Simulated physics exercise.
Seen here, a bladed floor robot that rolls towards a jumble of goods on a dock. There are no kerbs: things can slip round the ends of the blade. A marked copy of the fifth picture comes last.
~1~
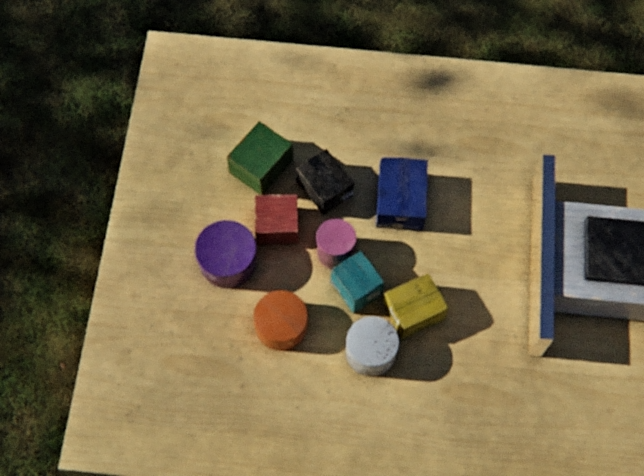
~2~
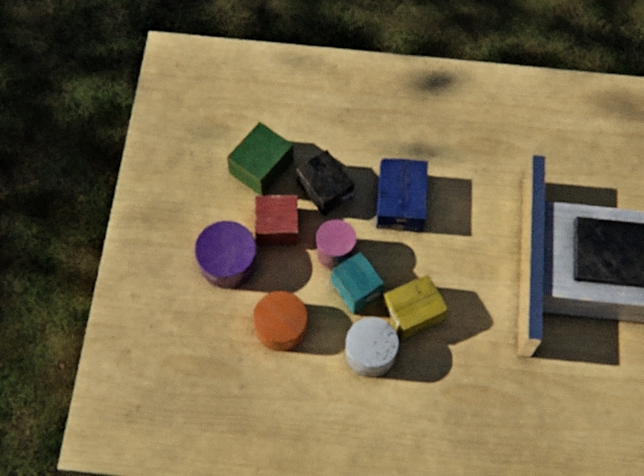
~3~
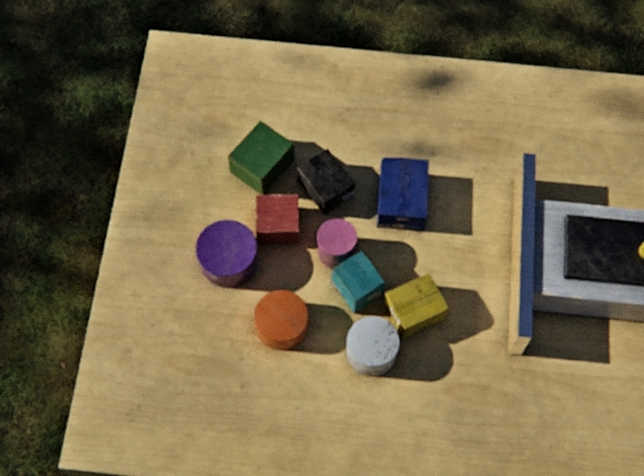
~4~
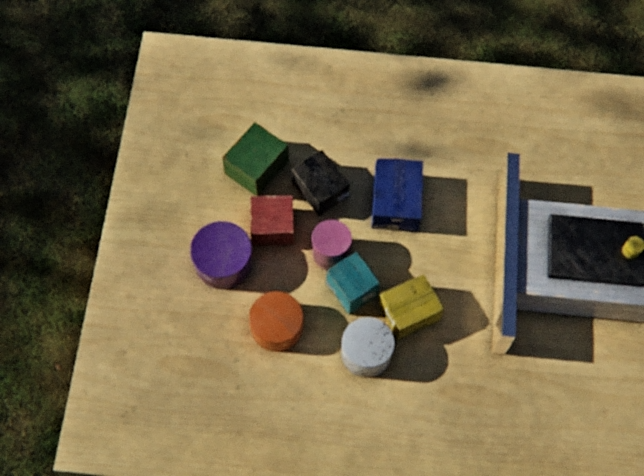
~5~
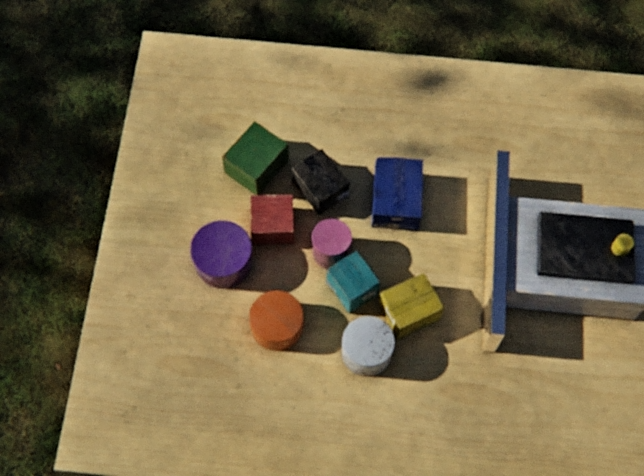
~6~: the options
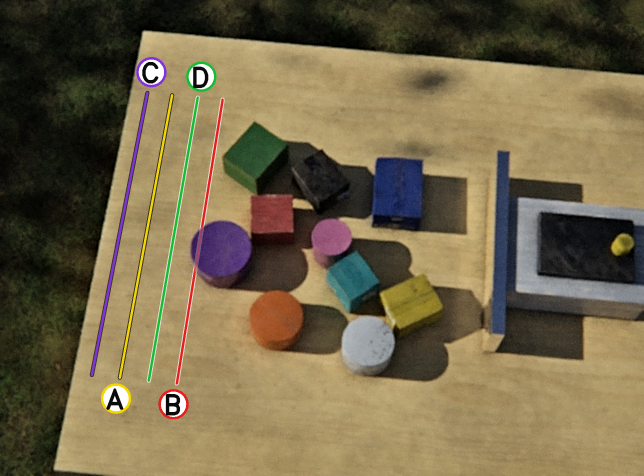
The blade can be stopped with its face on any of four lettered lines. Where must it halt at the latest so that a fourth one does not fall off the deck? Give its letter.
D is the last line within the limit.
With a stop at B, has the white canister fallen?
By then, no.
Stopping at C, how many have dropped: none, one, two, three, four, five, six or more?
Six or more.
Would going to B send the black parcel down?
No.
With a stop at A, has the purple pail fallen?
Yes.
On the marked copy, A at (148, 228); B at (201, 233); C at (121, 225); D at (175, 230).
Taking D. A third of the way, robot (459, 235); white canister (350, 357); black parcel (302, 178).
Two thirds of the way, robot (341, 224); red crate (162, 213); purple pail (175, 256).
When it is over, robot (250, 215); red crate over the edge; purple pail (96, 257); one fallen.
As for the rest, A drops four; B is within the limit but short; C drops seven.
